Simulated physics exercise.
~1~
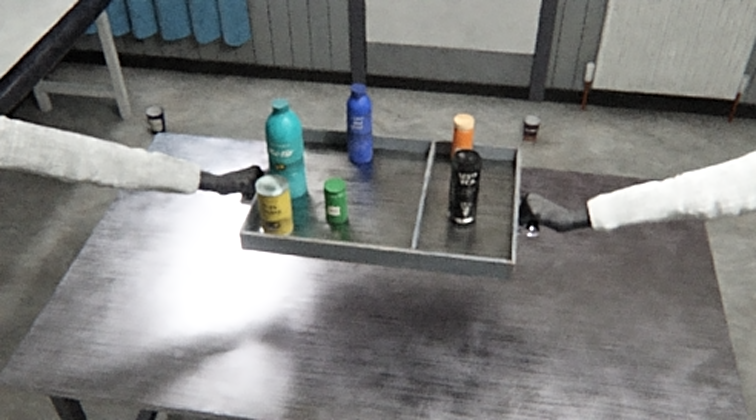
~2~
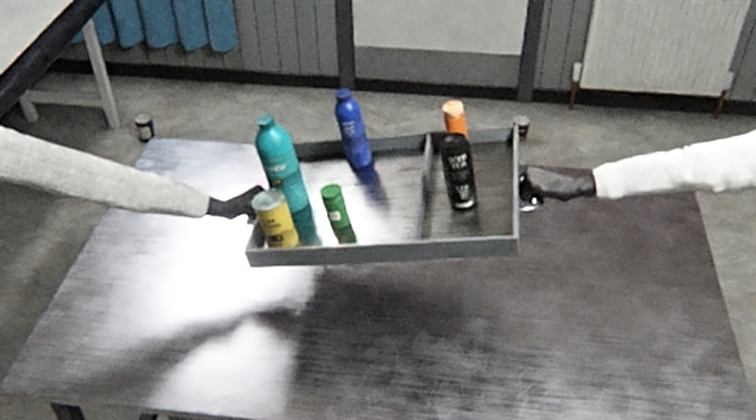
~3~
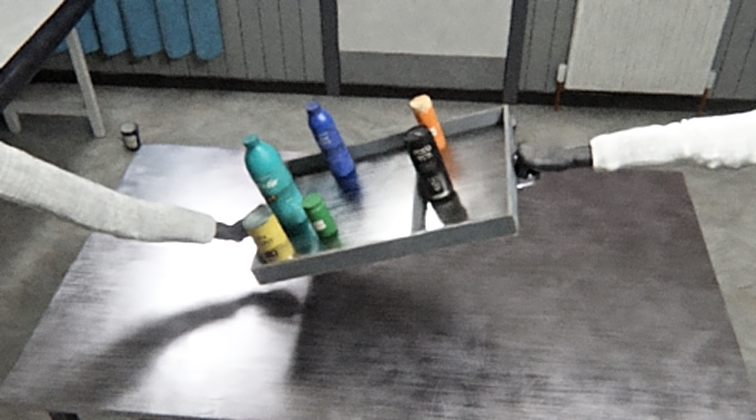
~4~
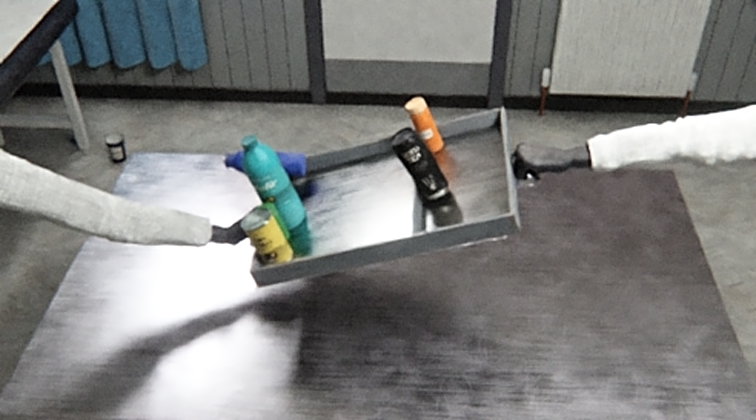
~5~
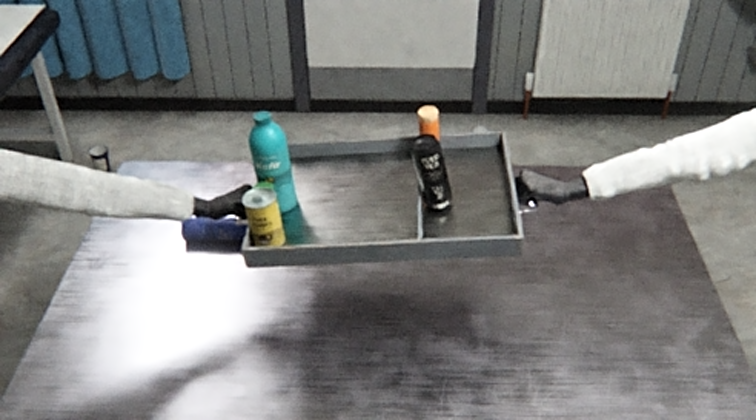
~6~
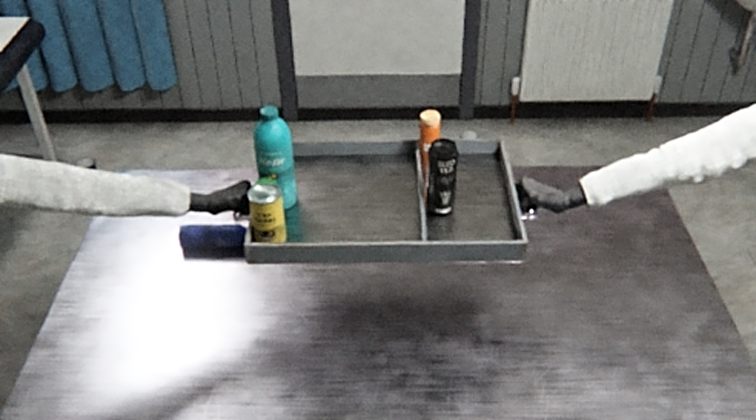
In a grey room with a radiator and blue cloths along the wall, seen from above and in front, two gloved hands in white sleeves hold a shallow divided tray over a dark table. A turquoise bottle, yellow tin, green shaker and blue bottle stand left of the divider, with an orange shaker and black can on the right. The hands tip the tray left edge down, and the items lean. The blue bottle topples and leaves the tray, while the green shaker shifts left behind the yellow tin. The tray levels, leaving the blue bottle lying beyond its left edge and the others upright aboard.
